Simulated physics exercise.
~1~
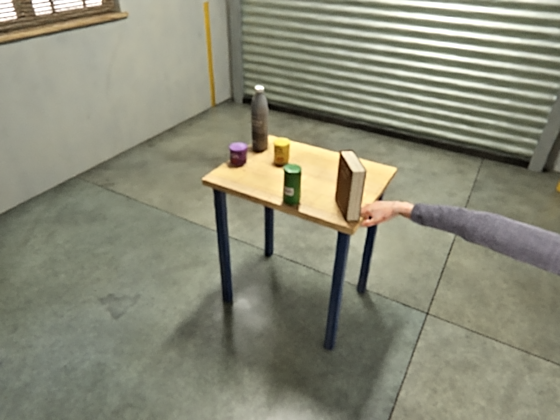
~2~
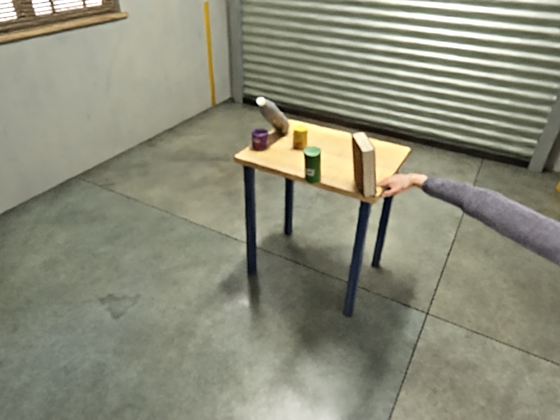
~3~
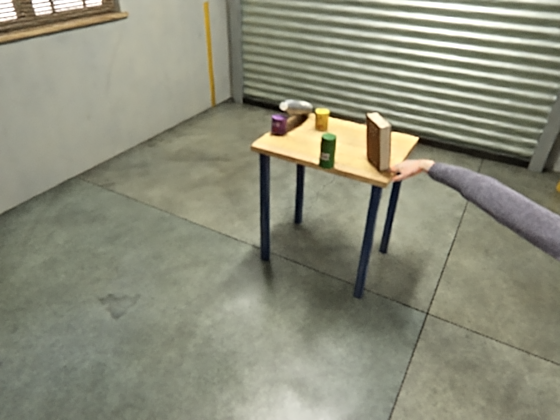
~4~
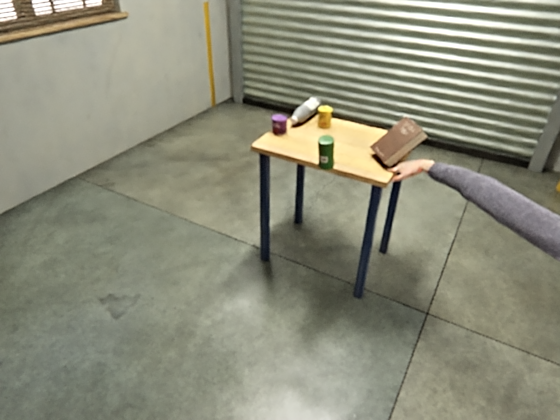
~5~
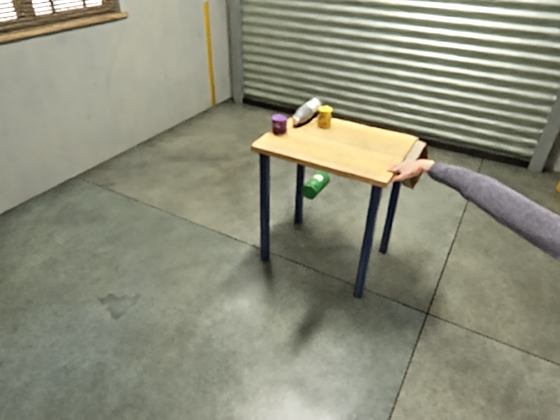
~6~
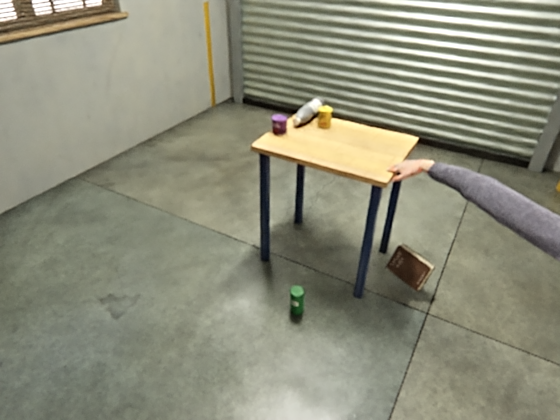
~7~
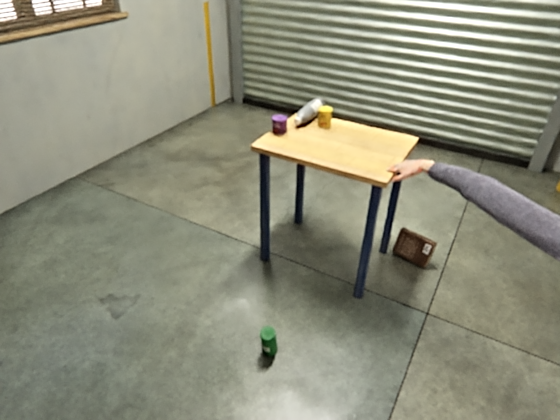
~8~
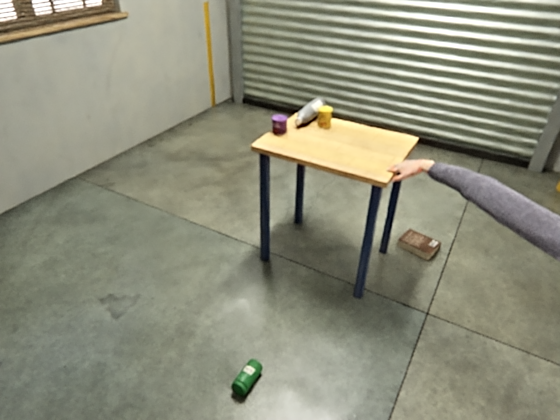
A hand dragged a small wooden table back and to the right, toppling the grey bottle, before the green jar and brown book tumbled off onto the floor; the bottle stayed lying on top beside the upright yellow and purple tins.
